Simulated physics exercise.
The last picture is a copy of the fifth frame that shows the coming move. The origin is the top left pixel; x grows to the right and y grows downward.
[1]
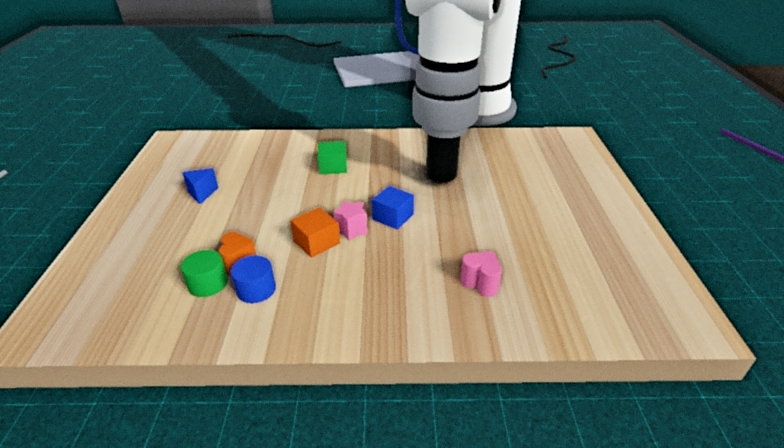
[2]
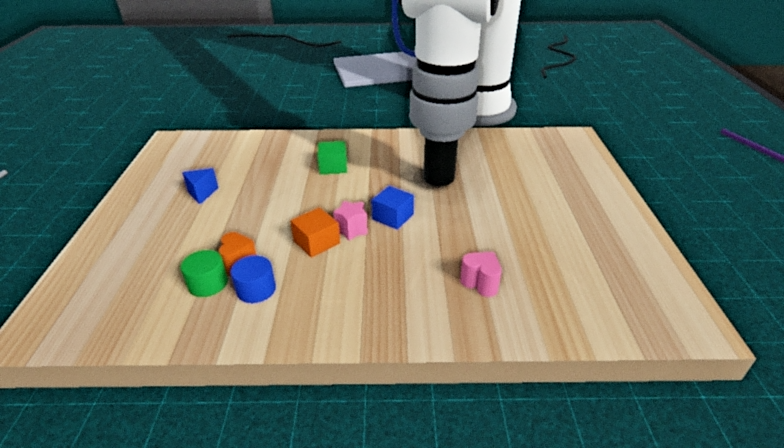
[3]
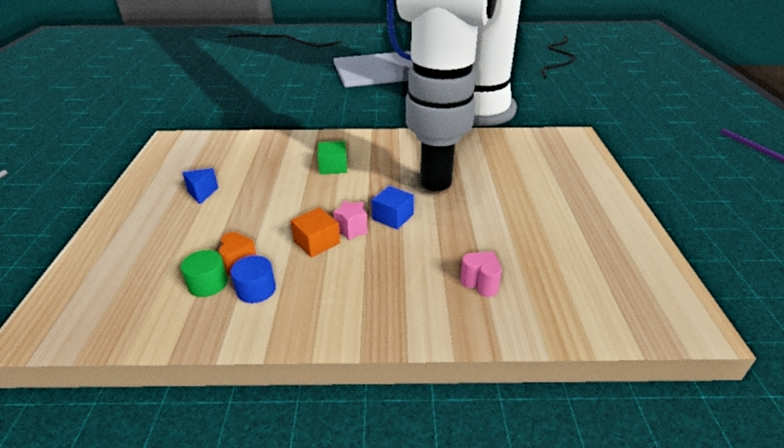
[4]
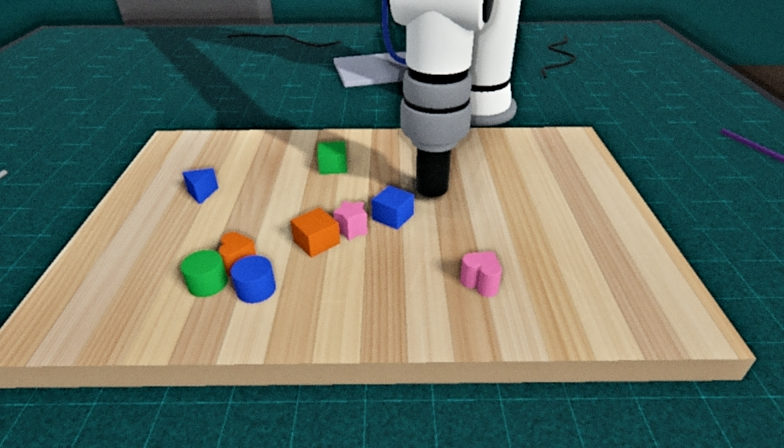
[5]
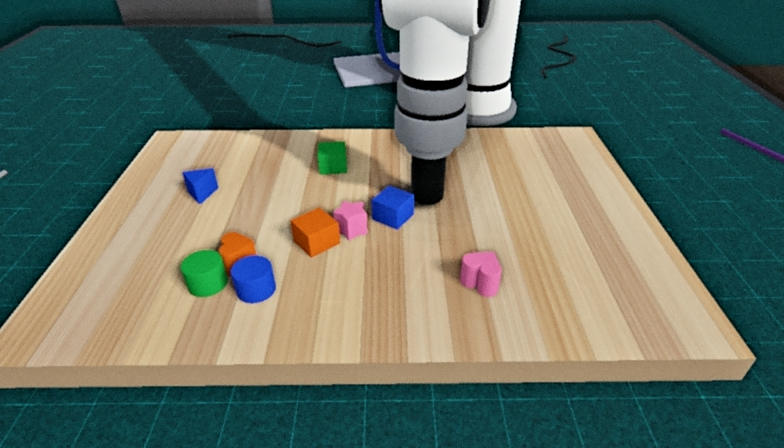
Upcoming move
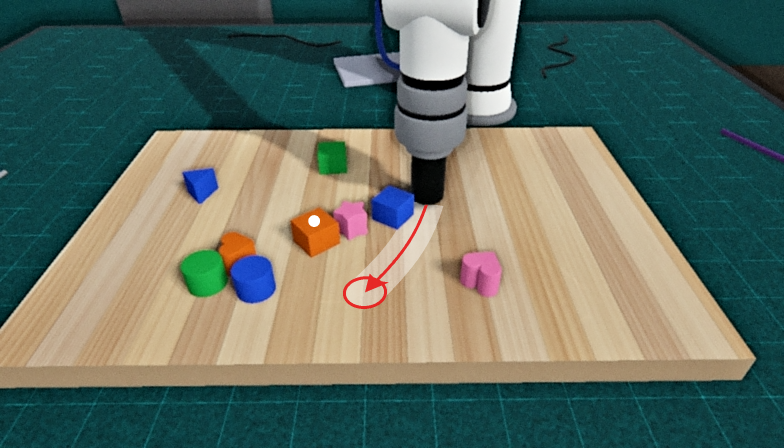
Robot arm with a black post moving slightly forward and left beside a blue cube, while colourful blocks stay still on a wooden board.
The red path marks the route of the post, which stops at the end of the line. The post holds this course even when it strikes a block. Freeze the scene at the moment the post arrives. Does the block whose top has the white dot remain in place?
In short: Yes.
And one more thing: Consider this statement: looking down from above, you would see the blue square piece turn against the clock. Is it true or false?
The statement is incorrect.
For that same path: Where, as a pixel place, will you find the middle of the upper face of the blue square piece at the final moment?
It comes to (381, 204).
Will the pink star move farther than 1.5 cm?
It seems not.
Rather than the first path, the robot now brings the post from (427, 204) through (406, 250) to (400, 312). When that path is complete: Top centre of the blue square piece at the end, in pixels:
Put as a pixel place, it's (379, 205).
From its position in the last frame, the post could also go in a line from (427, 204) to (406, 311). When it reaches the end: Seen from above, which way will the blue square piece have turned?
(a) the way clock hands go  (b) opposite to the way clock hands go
My pick is a.
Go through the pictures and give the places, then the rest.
The first frame shows post's lower end (441, 175); orange square piece (314, 221); pink star (351, 209); blue square piece (393, 197).
The second frame shows post (439, 179); blocks still.
The third frame shows post (436, 184); blocks still.
The fourth frame shows post (432, 189); blocks still.
The fifth frame shows post (427, 197); orange square piece (314, 221); pink star (351, 209); blue square piece (393, 197).
Drawn move, from (427, 204) via (415, 231) and (395, 260), ending at (365, 292); the dot is on the orange square piece.
On the path given first. One third of the way, post (415, 224); blue square piece (383, 204), turned 65° clockwise.
Two thirds of the way, post (395, 253); blue square piece (381, 204), turned 75° clockwise.
At the end, post (365, 285); orange square piece still; pink star still; blue square piece (381, 204), turned 75° clockwise.
